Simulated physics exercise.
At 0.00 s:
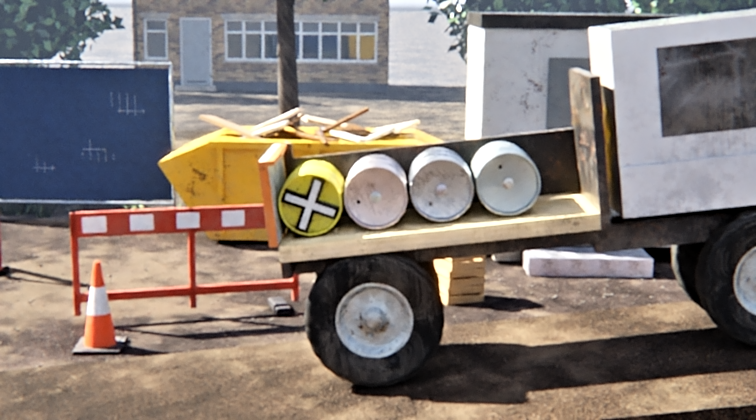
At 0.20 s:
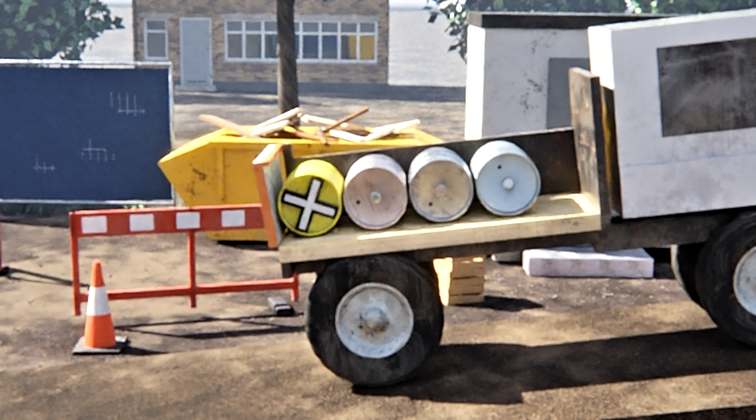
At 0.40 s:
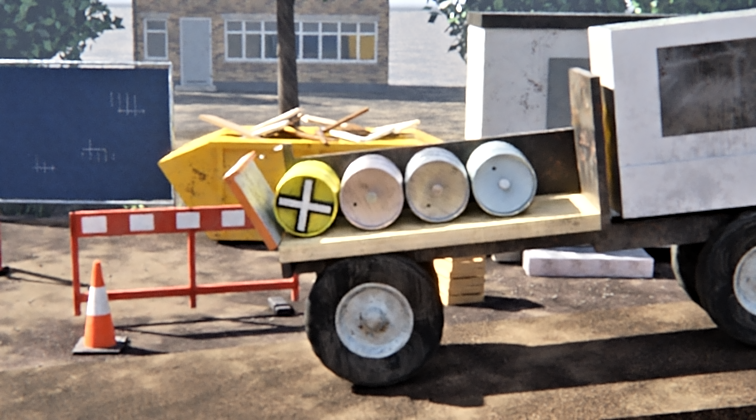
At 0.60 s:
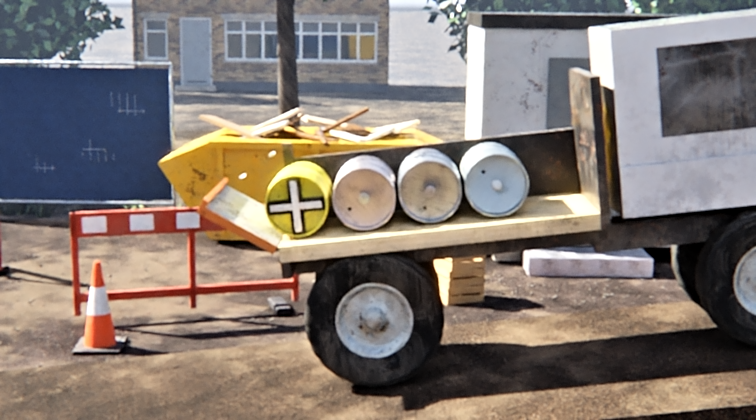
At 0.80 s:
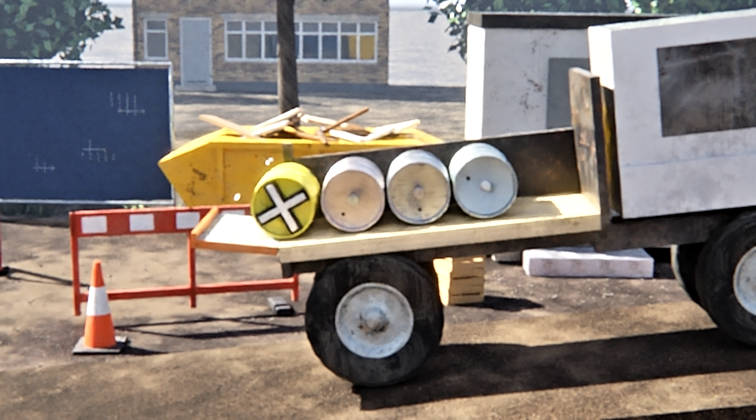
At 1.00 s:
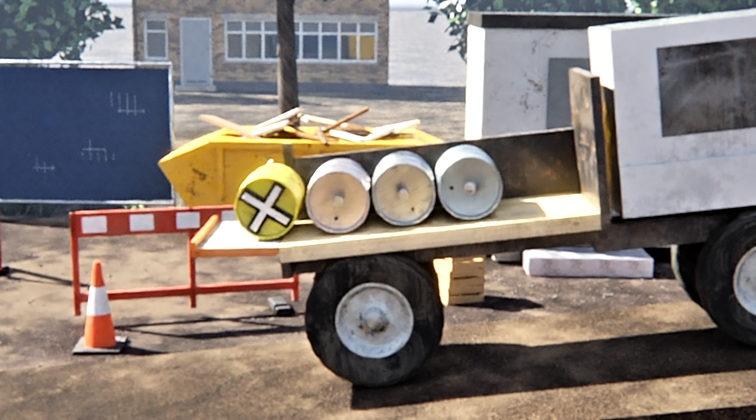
On a sloping truck bed, the tailgate swings down and four barrels roll left after it.
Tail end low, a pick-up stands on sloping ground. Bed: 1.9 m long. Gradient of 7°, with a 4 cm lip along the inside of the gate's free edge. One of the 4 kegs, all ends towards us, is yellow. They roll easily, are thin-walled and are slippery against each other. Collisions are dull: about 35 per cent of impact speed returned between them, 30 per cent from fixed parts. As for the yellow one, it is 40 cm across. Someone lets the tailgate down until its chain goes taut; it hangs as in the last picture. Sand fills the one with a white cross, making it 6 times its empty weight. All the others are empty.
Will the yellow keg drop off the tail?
Yellow stays put.
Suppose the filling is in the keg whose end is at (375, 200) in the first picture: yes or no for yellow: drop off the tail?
With that change, yellow: It happens.
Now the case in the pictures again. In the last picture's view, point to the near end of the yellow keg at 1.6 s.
Roughly at (214, 207) in the last picture.
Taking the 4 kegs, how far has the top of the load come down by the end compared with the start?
Comparing start and end, it's lower by about 5 cm.
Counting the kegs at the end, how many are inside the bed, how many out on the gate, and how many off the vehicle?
3 - 1 - 0.
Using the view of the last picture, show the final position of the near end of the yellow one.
In the last picture it sits near (219, 210).
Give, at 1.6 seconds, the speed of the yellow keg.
It moves at about 0.3 m/s.
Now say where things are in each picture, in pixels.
The first frame shows yellow at (310, 205); gate 83° above level, tip at (263, 165); white cross at (310, 205).
The second frame shows yellow at (309, 205); gate 80° above level, tip at (258, 166).
The third frame shows yellow at (305, 206); gate 58° above level, tip at (229, 178).
The fourth frame shows yellow at (296, 207); gate 28° above level, tip at (202, 210).
The fifth frame shows yellow at (282, 208); gate 4° above level, tip at (194, 243).
The sixth frame shows yellow at (265, 209); gate 2° below level, tip at (195, 253).
After 1.6 s, yellow is on the gate, 35 cm past the hinge, rolling left; 0 gone off the back.
After 2.3 s, no change for yellow; 0 gone off the back.
At rest (3.2 s), yellow is on the gate, 35 cm past the hinge; 0 gone off the back.
